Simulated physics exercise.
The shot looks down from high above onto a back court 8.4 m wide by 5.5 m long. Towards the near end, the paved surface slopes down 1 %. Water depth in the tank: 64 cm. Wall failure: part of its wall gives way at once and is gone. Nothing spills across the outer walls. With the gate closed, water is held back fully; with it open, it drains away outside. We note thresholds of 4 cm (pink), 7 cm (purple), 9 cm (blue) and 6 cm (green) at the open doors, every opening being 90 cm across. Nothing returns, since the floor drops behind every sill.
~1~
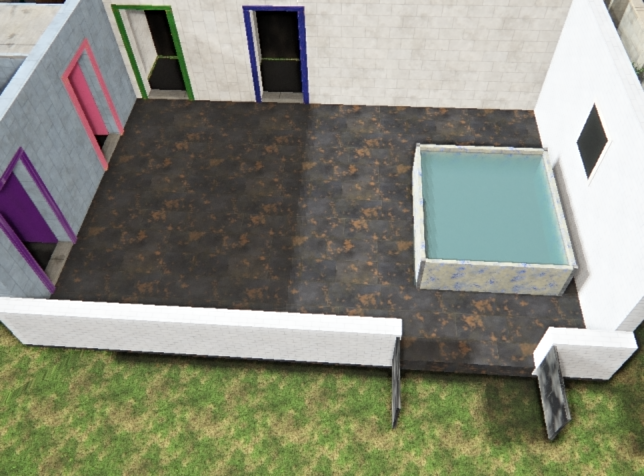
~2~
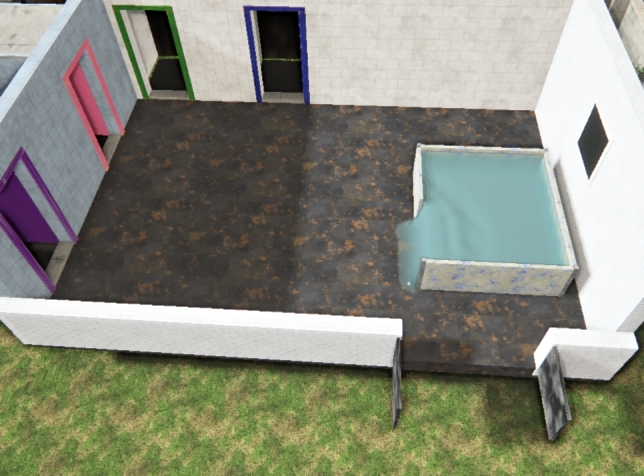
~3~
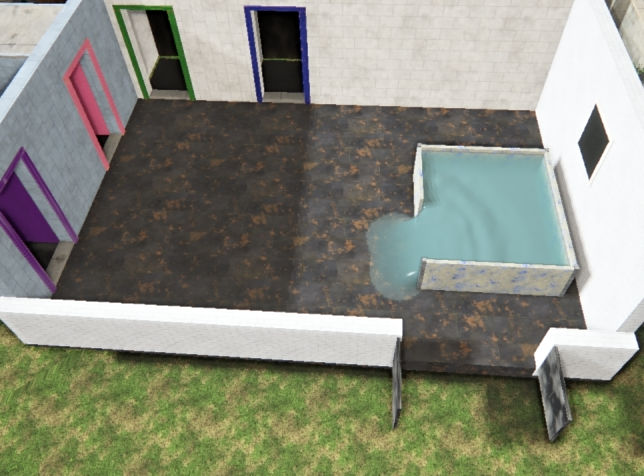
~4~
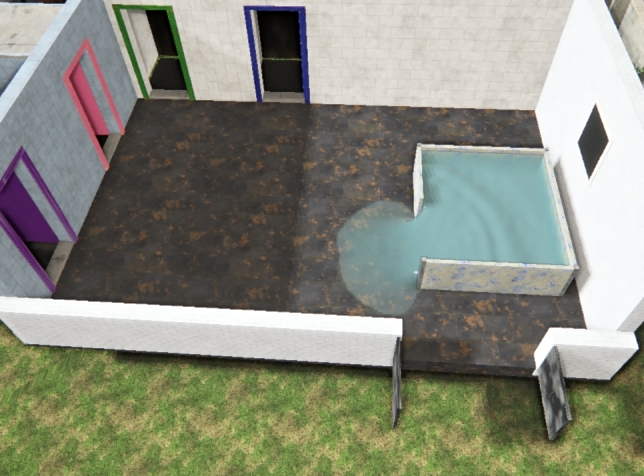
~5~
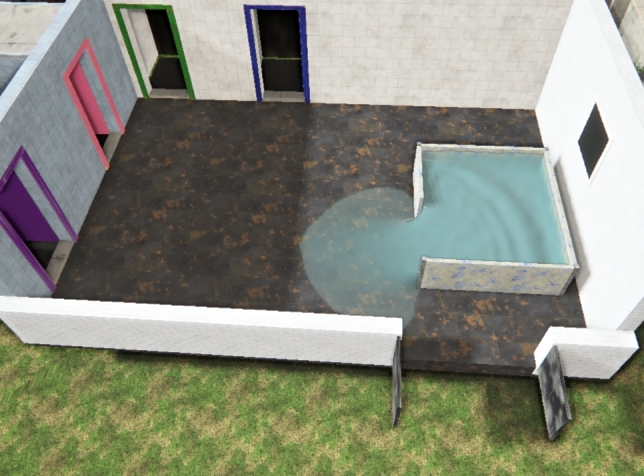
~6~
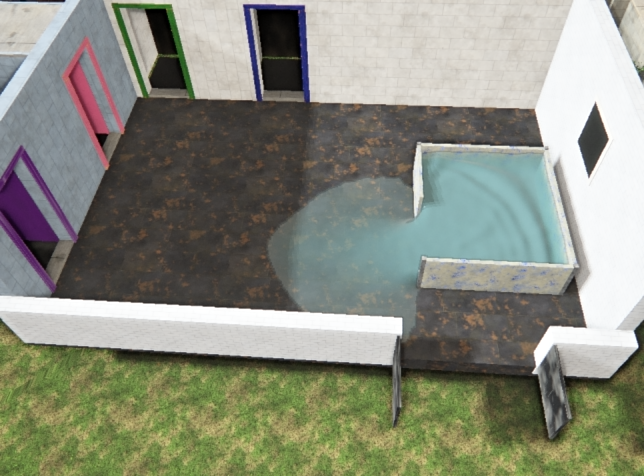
Water pours through a gap in the tank's left wall and spreads across the dark paving.
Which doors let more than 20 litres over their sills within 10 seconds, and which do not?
For the pink door I'd say above the limit. For the purple door I'd say above the limit. For the blue door I'd say within the limit. For the green door I'd say above the limit.
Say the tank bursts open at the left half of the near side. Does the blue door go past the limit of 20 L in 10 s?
At the blue door the limit is not exceeded.
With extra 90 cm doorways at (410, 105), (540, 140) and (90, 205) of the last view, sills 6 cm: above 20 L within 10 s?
In turn: Short of it, short of it, beyond it.
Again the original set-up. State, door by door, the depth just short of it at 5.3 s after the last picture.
You'd get pink at 9 cm, purple at 18 cm, blue at 1 cm, and green at 15 cm.
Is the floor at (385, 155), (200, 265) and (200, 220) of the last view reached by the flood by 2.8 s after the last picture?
Status of the three spots: Free of it, inundated, inundated.
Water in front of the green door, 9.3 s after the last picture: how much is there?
Depth: ~ 10.0 cm.
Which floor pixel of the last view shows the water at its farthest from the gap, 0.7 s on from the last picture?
Around pixel (131, 259).
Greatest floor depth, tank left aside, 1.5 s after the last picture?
Peak depth: Approx. 30 cm.
Then, 0.7 s after the last picture water covers 30 % of the floor and is deepest (38 cm) near (411, 264); pink door not reached, purple door not reached, blue door not reached, green door not reached.
Then, 1.5 s after the last picture water covers 50 % of the floor and is deepest (30 cm) near (411, 264); pink door not reached, purple door 13 cm at the sill, 0 L in, blue door not reached, green door not reached.
Then, 2.8 s after the last picture water covers 60 % of the floor and is deepest (31 cm) near (41, 322); pink door 13 cm at the sill, 11 L in, purple door 29 cm at the sill, 134 L in, blue door not reached, green door not reached.
Then, 5.3 s after the last picture water covers 65 % of the floor and is deepest (19 cm) near (140, 297); pink door 9 cm at the sill, 63 L in, purple door 18 cm at the sill, 367 L in, blue door 1 cm at the sill, 0 L in, green door 15 cm at the sill, 18 L in.
Then, 9.3 s after the last picture water covers 90 % of the floor and is deepest (12 cm) near (41, 322); pink door 9 cm at the sill, 91 L in, purple door 11 cm at the sill, 481 L in, blue door 5 cm at the sill, 0 L in, green door 10 cm at the sill, 106 L in.
